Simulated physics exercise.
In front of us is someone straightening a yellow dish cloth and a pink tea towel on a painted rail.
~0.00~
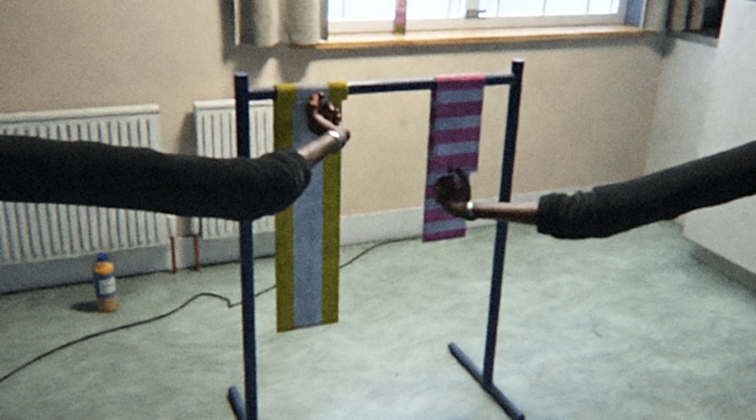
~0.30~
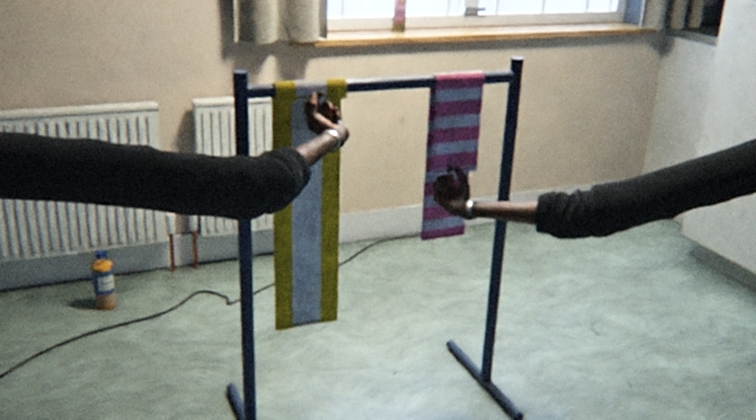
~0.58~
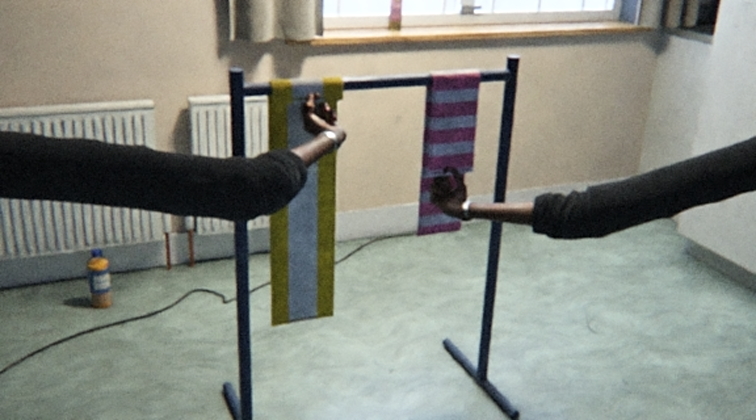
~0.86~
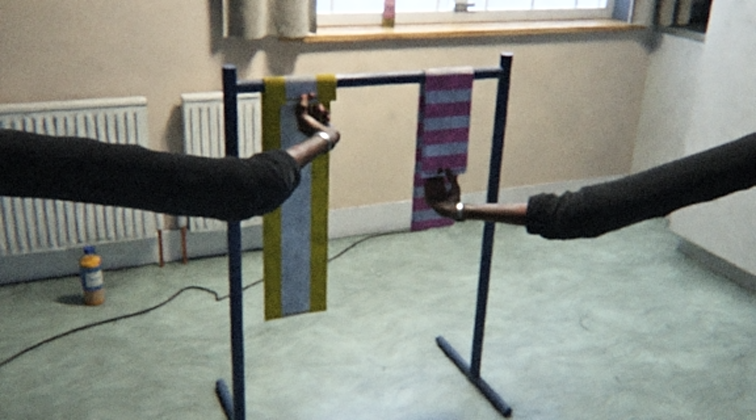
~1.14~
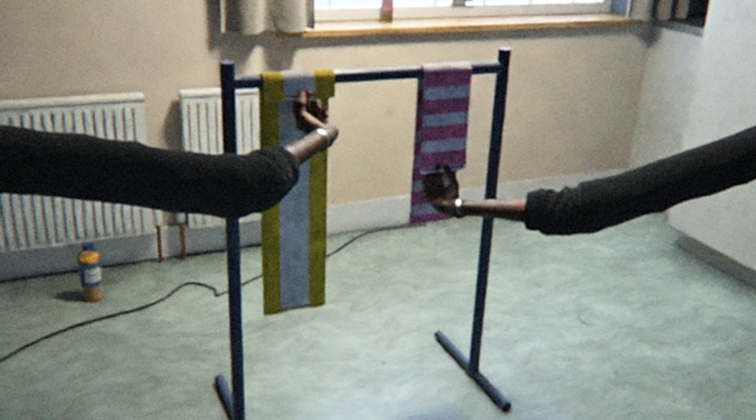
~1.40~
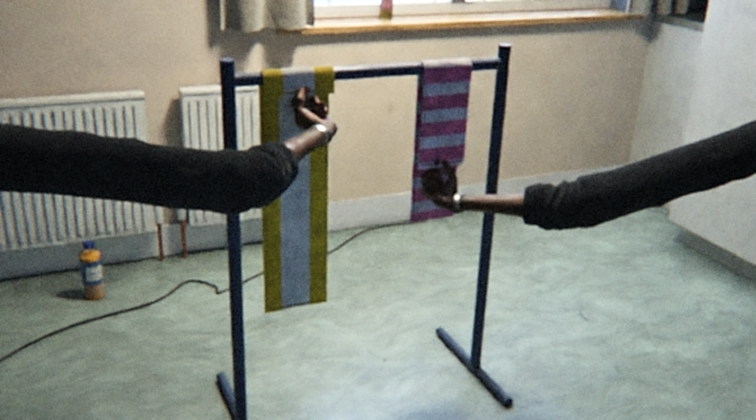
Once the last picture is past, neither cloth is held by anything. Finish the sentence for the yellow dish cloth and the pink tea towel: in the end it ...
Yellow dish cloth - ends up off. Pink tea towel - is still hanging.
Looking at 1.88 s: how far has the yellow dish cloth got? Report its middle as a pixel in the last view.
About (295, 346).
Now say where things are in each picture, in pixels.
The first picture shows dish cloth front hem (330, 96), back hem (324, 321); tea towel front hem (444, 171), back hem (433, 237).
The second picture shows dish cloth front hem (330, 94); tea towel front hem (443, 170).
The third picture shows dish cloth front hem (326, 96); tea towel front hem (440, 171).
The fourth picture shows dish cloth front hem (320, 97); tea towel front hem (433, 172).
The fifth picture shows dish cloth front hem (318, 94); tea towel front hem (432, 168).
The sixth picture shows dish cloth front hem (317, 90), back hem (312, 301), front far shorter than the back; tea towel front hem (431, 164), back hem (421, 217), front over half the back.
After 1.88 s, dish cloth clear of the rail and dropping near (295, 346); tea towel as it was left.
After 2.18 s, dish cloth in a heap on the floor near (296, 403); tea towel as it was left.
In the end, dish cloth in a heap on the floor near (296, 403); tea towel as it was left. The yellow dish cloth slides off and the pink tea towel hangs there.
